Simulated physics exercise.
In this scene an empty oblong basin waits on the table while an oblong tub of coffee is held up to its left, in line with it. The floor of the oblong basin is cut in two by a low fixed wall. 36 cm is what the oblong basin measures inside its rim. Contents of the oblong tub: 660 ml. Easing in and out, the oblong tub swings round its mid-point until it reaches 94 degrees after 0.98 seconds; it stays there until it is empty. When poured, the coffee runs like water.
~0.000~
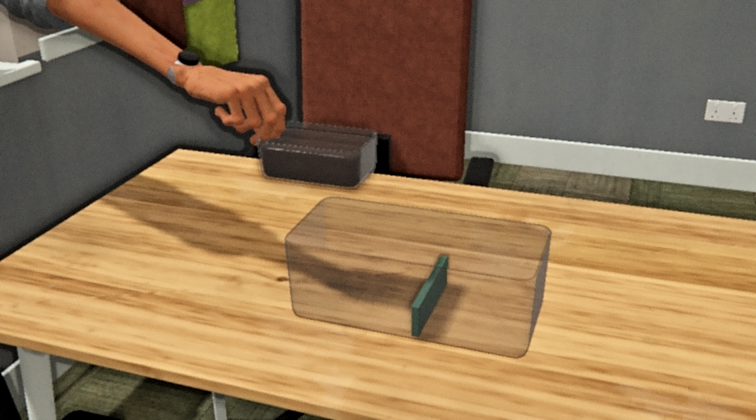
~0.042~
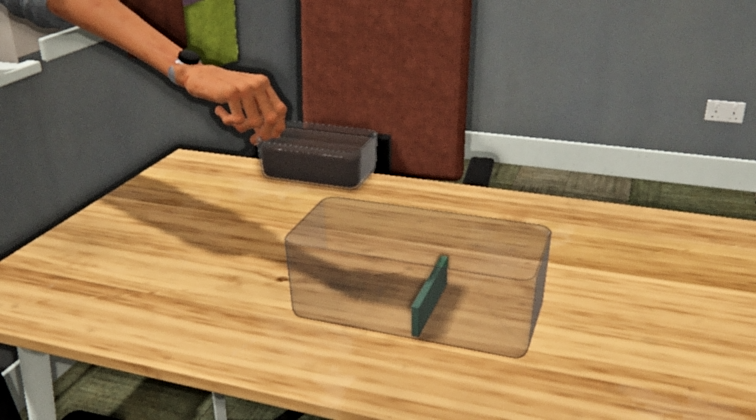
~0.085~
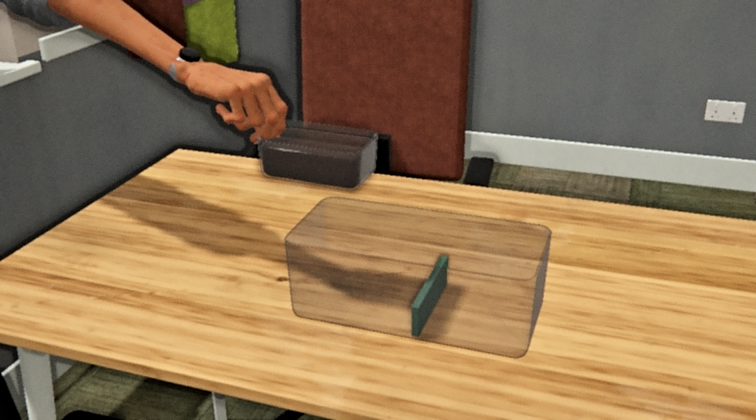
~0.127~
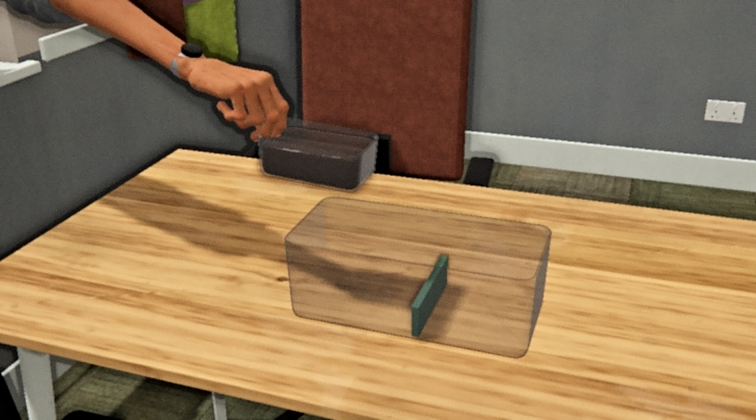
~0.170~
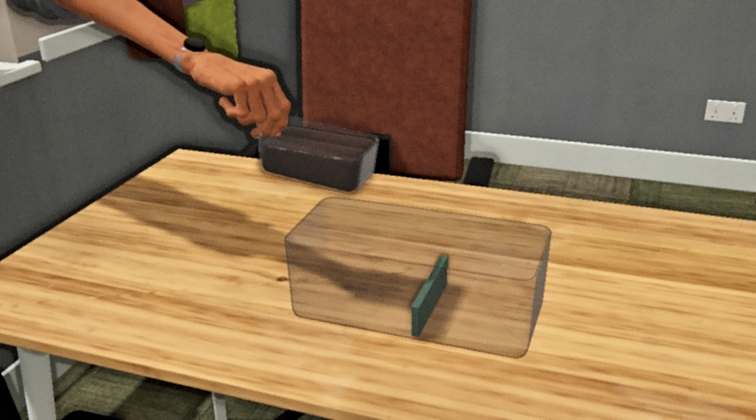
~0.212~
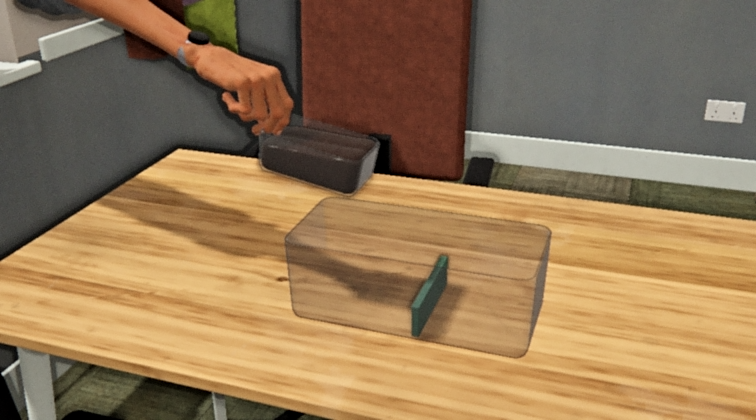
On a wooden table, a hand slowly tilts a dark oblong tub slightly to the right.
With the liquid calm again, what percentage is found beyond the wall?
Beyond the wall there is roughly 6 percent.
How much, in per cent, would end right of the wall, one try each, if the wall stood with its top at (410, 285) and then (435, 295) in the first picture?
Around 60 and 10 percent, in that order.
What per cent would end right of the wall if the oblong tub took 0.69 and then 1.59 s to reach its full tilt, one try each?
Roughly 5 per cent the first time and 10 per cent the second.
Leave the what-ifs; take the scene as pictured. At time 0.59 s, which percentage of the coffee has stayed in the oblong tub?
Portion remaining: Approx. 38 per cent.
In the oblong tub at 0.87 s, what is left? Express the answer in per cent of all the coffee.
I'd estimate some 8 per cent.
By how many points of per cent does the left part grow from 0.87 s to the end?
About 10 per cent.
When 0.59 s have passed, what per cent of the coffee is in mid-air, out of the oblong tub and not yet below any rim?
Some 36 % is the figure.
Then, 0.59 s in, the tilt is 62° and 39 per cent is still to pour, 25 is left of the wall and 0 right of it.
Then, 0.87 s in, the tilt is 91° and 8 per cent is still to pour, 84 is left of the wall and 5 right of it.
Then, 1.16 s in, the tilt is 94° and 2 per cent is still to pour, 91 is left of the wall and 6 right of it.
Then, 1.48 s in, the tilt is 94° and 0 per cent is still to pour, 93 is left of the wall and 6 right of it.
Finally, 93 per cent lies left of the wall, 6 right of it and 0 outside.
